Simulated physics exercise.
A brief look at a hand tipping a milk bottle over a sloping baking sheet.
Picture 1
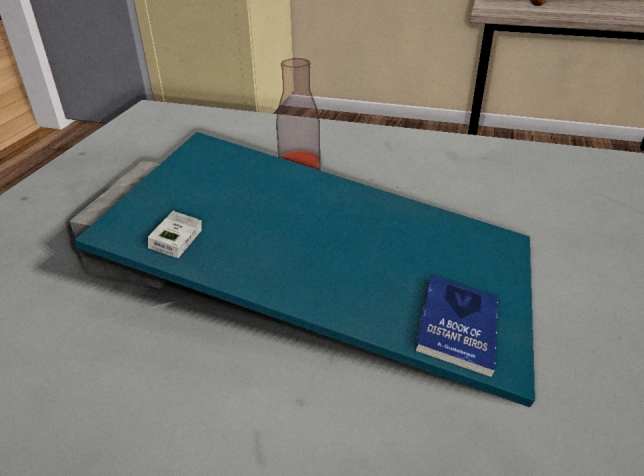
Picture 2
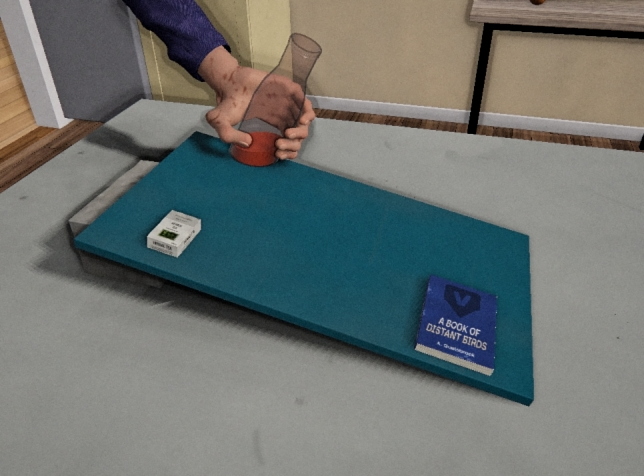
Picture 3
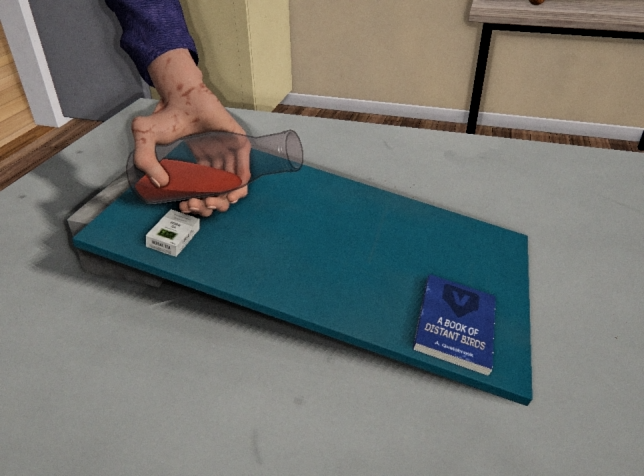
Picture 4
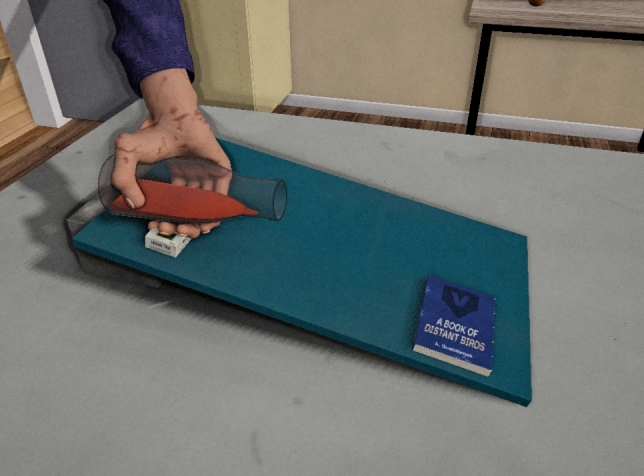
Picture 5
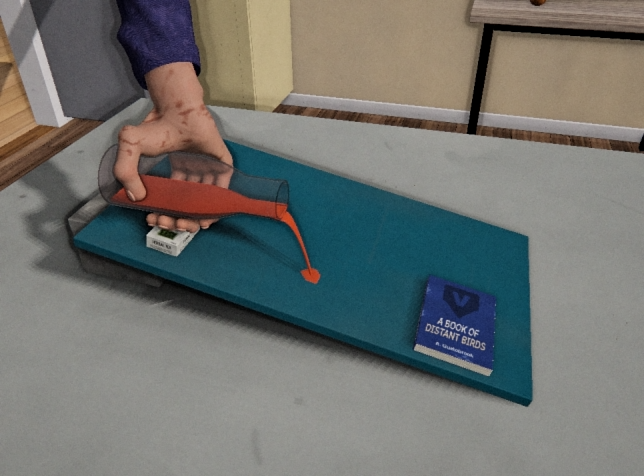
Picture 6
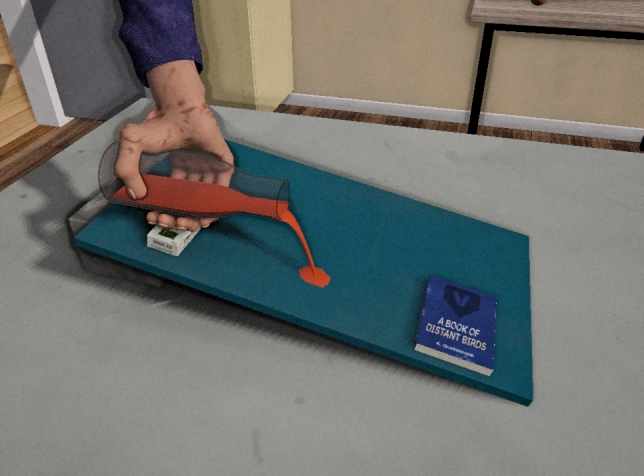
On a grey table, a hand lifted a clear bottle from behind a teal board sloping down to the right, tilted it sideways above a small carton, and poured red liquid onto the board near a blue book.
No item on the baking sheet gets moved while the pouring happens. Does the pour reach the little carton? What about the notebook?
Little carton: No; notebook: Yes.
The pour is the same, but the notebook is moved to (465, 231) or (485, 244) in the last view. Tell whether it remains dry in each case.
Lab note - position 1: It avoids the spill; position 2: It avoids the spill.
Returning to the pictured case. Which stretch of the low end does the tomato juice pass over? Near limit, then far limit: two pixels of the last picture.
Near end around (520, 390), far end around (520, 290).
Soon after, it runs down to the right; the little carton is dry; the notebook is wet.
Later, it runs down to the right and off the end; the little carton is dry; the notebook is wet.
In the end, it runs down to the right and off the end; the little carton is dry; the notebook is wet.
